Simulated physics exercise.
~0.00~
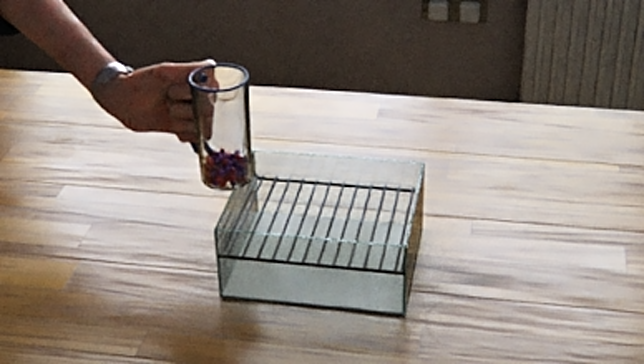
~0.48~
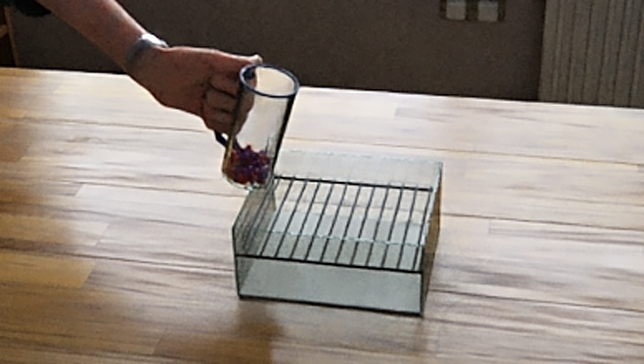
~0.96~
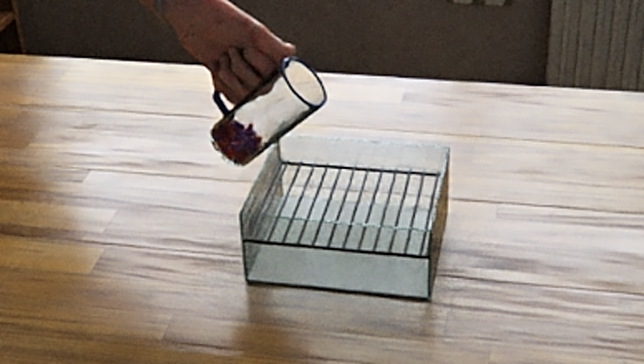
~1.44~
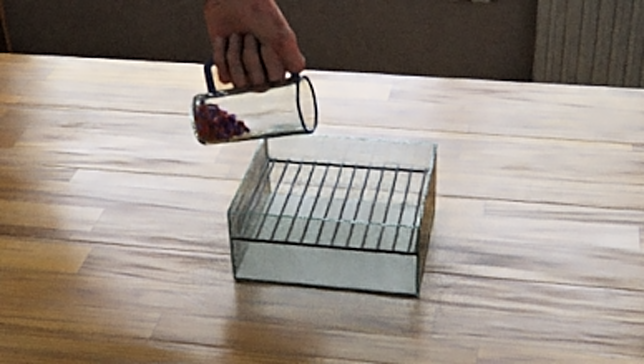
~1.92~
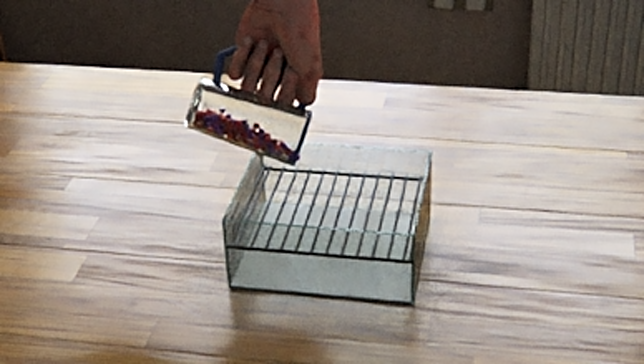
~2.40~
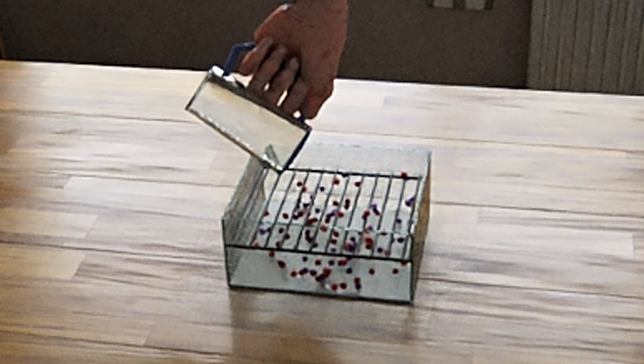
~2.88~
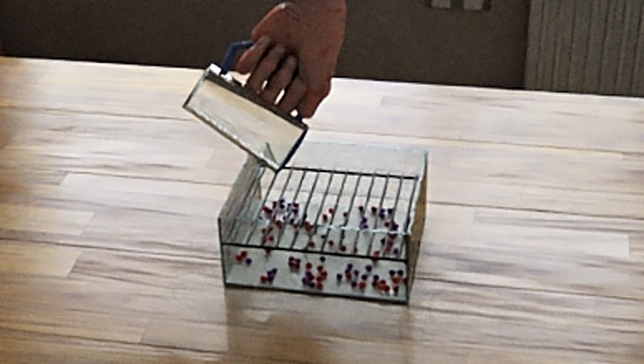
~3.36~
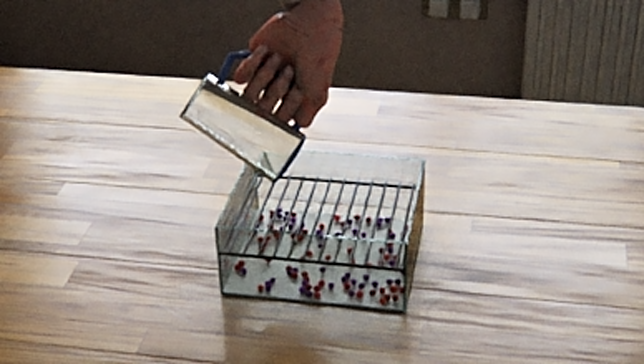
Red and purple bits spilled from a clear mug as a hand tilted it over a wire rack on an open glass box, and both colours dropped through the wires, ending up scattered underneath while the hand held the emptied mug tipped above.
